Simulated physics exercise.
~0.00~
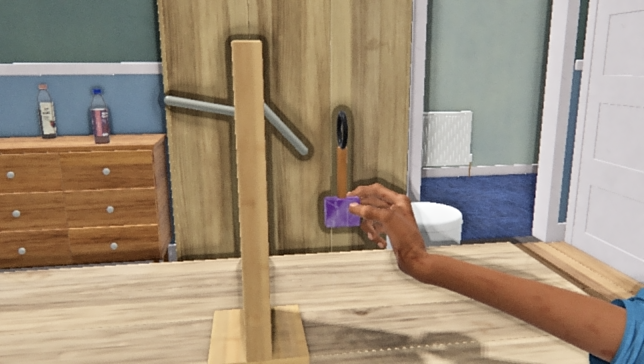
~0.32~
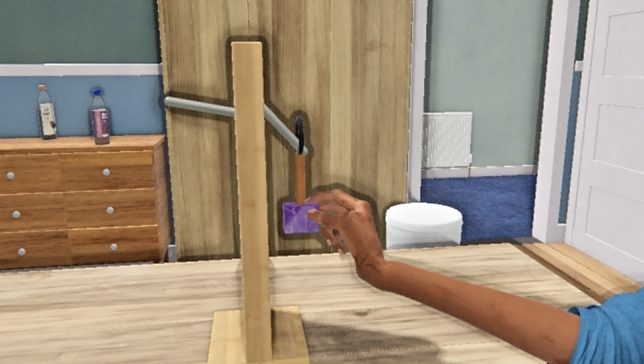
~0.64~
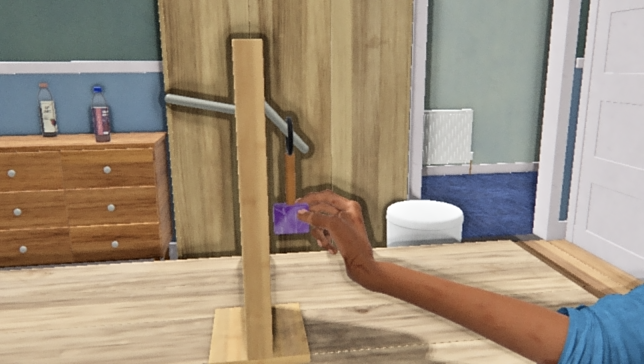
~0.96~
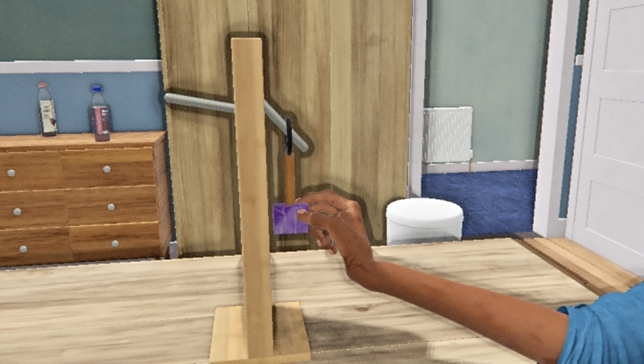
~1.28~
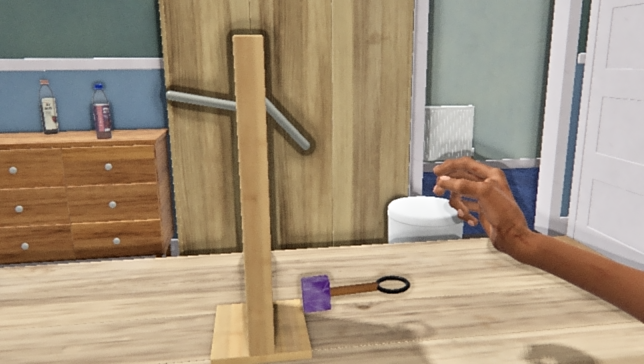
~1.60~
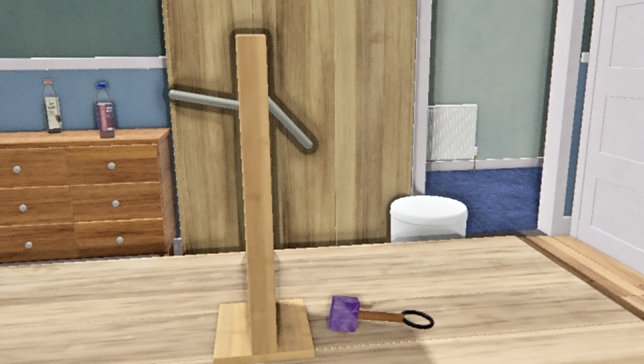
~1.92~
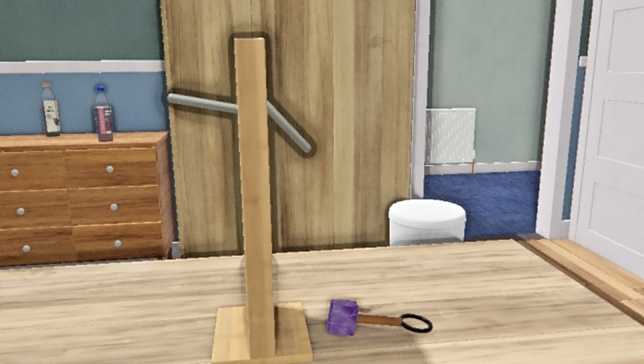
A hand carried a purple-headed brush with a ringed end leftward to the bent arm of a wooden peg stand and held it there, but after the hand let go and drew back, the brush dropped and ended up lying on the table.
